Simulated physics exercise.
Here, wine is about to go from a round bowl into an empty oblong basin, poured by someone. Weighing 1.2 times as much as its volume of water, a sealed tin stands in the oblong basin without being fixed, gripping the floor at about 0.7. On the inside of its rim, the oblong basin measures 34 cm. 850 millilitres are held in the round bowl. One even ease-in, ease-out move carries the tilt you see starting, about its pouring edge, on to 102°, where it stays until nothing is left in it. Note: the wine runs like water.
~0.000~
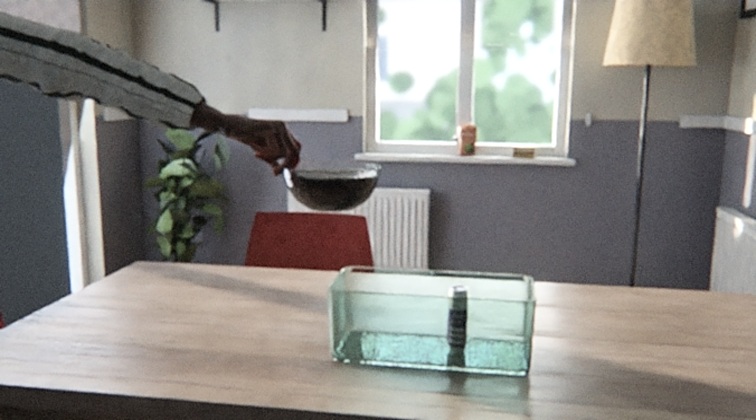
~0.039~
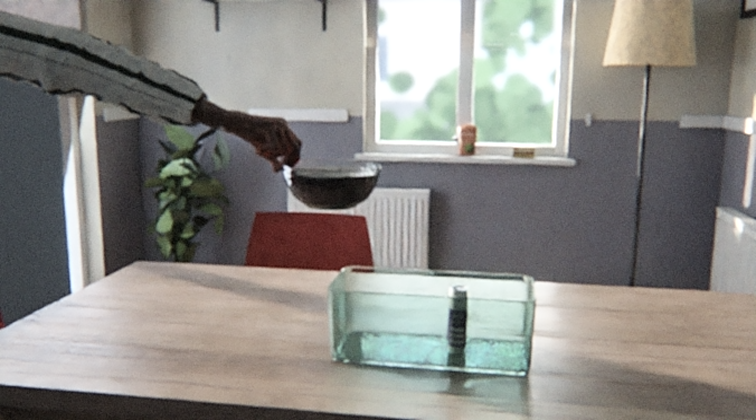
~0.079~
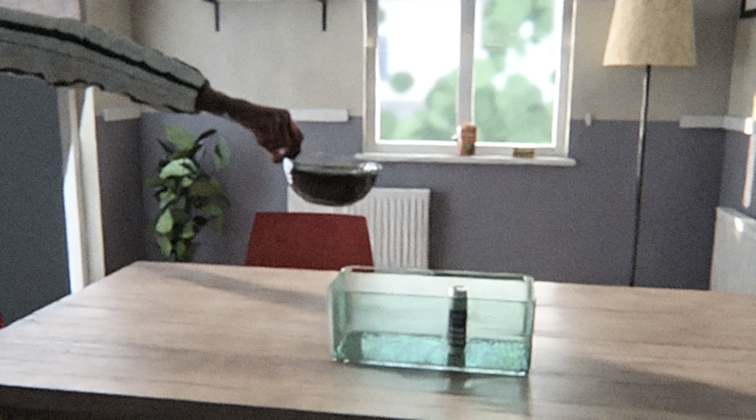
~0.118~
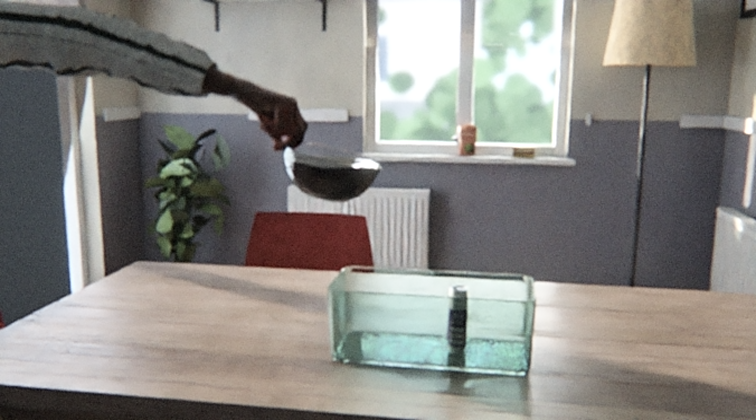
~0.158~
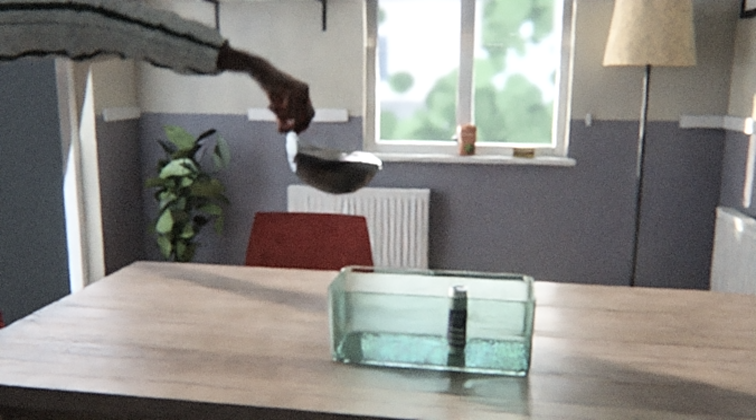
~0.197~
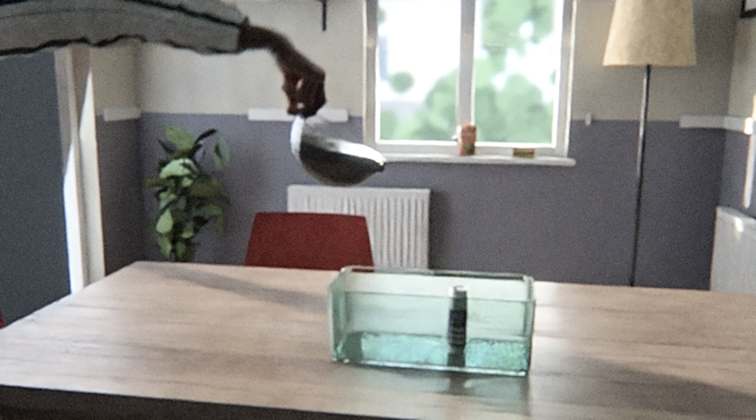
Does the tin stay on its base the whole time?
It holds.
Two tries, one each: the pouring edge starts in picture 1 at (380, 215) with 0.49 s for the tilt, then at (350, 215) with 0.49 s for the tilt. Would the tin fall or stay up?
Try 1: Tipped over; try 2: Tipped over.
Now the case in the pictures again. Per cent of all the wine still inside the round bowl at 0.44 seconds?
At that time about 24 in a hundred parts are still held.
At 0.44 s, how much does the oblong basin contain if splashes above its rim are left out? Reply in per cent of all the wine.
About 4%.
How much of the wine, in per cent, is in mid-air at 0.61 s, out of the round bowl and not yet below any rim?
Around 22 per cent of the liquid is in flight.
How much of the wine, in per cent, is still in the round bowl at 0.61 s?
Remaining share: Approx. 0 %.
Then, 0.44 s in, the tilt is 99° and 23 per cent is still to pour; the tin stands where it began.
Then, 0.61 s in, the tilt is 102° and 0 per cent is still to pour; the tin stands where it began.
Then, 0.79 s in, the tilt is 102° and 0 per cent is still to pour; the tin stands where it began.
Then, 0.99 s in, the tilt is 102° and 0 per cent is still to pour; the tin stands where it began.
Finally, the tin stands where it began.
